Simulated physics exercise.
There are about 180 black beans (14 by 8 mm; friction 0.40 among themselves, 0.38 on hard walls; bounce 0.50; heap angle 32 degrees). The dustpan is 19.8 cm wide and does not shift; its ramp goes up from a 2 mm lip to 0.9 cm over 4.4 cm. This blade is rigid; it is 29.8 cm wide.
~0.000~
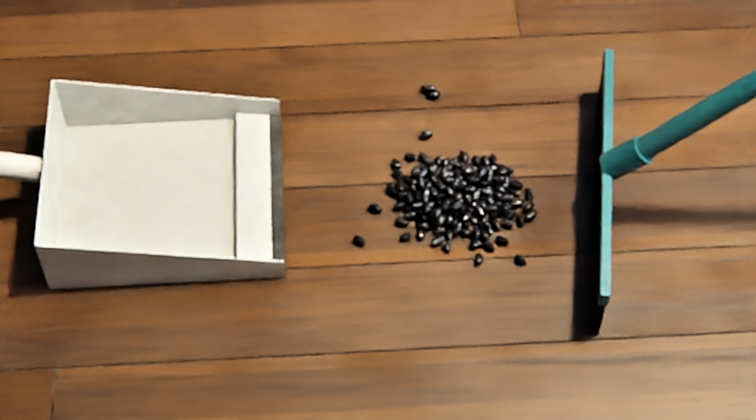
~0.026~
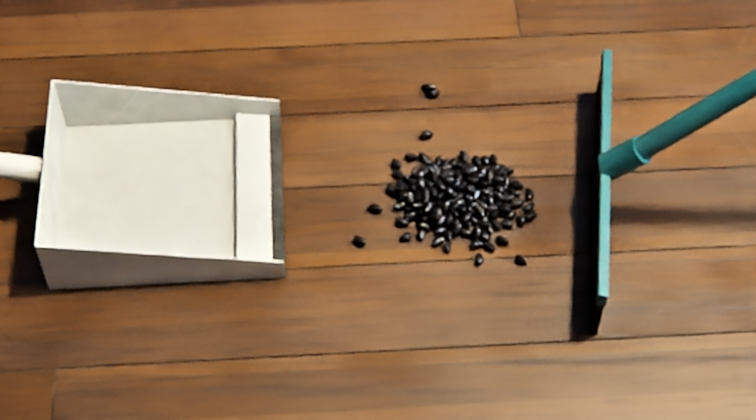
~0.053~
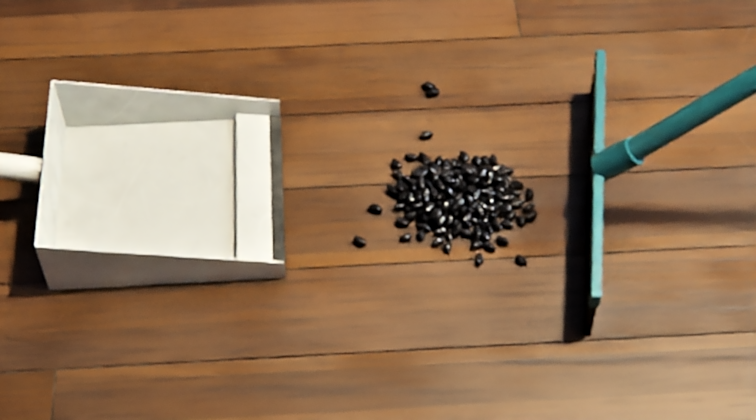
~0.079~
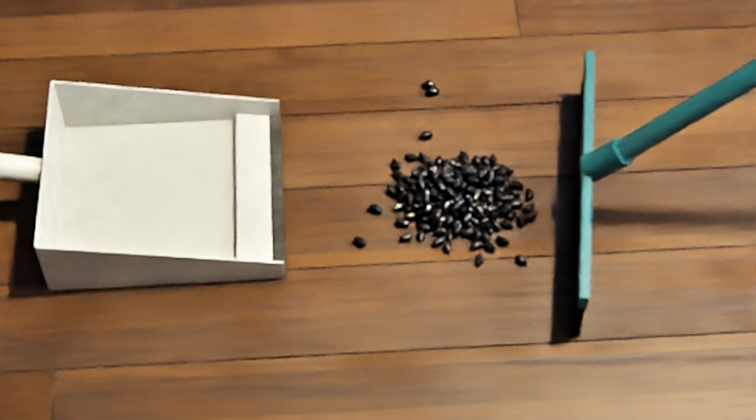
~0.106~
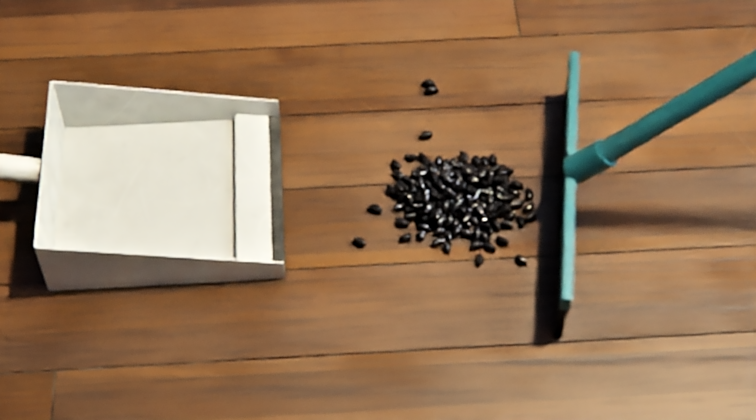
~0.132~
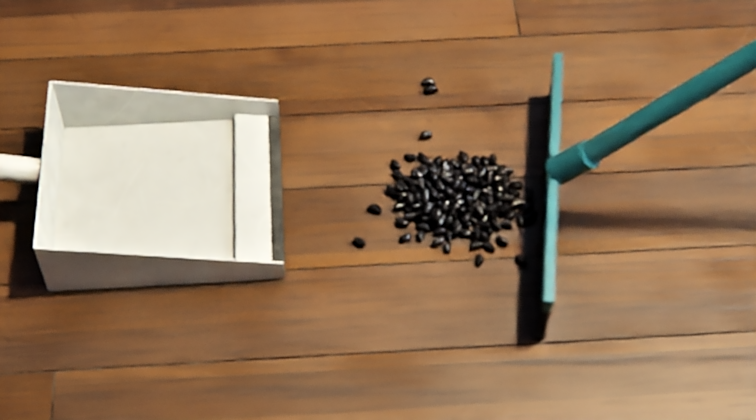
A heap of glossy black beans lies on a brown wooden plank floor, seen from above at a slight slant, with a few strays scattered around it. To the left sits a white dustpan, its open side facing the beans, and to the right stands a teal blade on a teal handle. The blade slides left, slowly then faster, up to the heap's right edge, while the beans barely change and the dustpan and view stay still.
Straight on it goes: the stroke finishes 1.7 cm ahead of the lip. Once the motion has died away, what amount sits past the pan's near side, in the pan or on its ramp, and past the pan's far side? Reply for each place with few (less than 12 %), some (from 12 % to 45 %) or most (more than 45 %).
Past the pan's near side - few; in the pan or on its ramp - some; past the pan's far side - few.
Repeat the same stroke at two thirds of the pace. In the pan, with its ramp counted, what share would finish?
Share: About 15 %.
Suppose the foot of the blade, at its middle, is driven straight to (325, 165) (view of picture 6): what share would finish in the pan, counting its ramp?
I'd expect around 35 per cent.
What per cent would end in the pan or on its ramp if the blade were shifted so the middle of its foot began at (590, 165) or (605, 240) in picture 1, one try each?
Roughly 30 % and 15 %.
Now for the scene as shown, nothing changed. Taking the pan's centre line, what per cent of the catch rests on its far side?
Something like 30 per cent of the catch.
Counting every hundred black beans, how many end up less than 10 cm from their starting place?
That share is some 0 percent.
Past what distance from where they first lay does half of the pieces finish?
16 cm, roughly.
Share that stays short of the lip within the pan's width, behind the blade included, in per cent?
Roughly 75 in a hundred.
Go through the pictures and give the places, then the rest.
Blade from (604, 299) to (608, 60), moved 0.0 cm, 0 of the pieces shifted so far; middle of the pieces at (452, 193); pan at (150, 199), in the first picture.
Blade from (602, 299) to (606, 60), moved 0.2 cm, 0 of the pieces shifted so far; middle of the pieces at (452, 193), in the second picture.
Blade from (595, 300) to (599, 61), moved 0.9 cm, 2 of the pieces shifted so far; middle of the pieces at (453, 194), in the third picture.
Blade from (583, 302) to (589, 62), moved 2.0 cm, 2 of the pieces shifted so far; middle of the pieces at (452, 194), in the fourth picture.
Blade from (566, 303) to (573, 63), moved 3.5 cm, 2 of the pieces shifted so far; middle of the pieces at (452, 194), in the fifth picture.
Blade from (547, 305) to (557, 64), moved 5.2 cm, 2 of the pieces shifted so far; middle of the pieces at (452, 194); pan at (149, 201). The blade's pace is about 0.63 m/s, heading 3 degrees towards the viewer's side, in the sixth picture.
After 0.31 s, middle of the blade 14 cm from the lip; 0 % over the lip, far side 0 %, near side 0 %.
After 0.42 s, middle of the blade 8 cm from the lip; 0 % over the lip, far side 0 %, near side 5 %.
Then, at 0.67 s, middle of the blade 4 cm from the lip; 20 % over the lip, far side 5 %, near side 5 %.
By 2.1 s all is still; near side 5 %, pan 15 %, far side 5 %, in front of the lip or behind the blade 75 %.
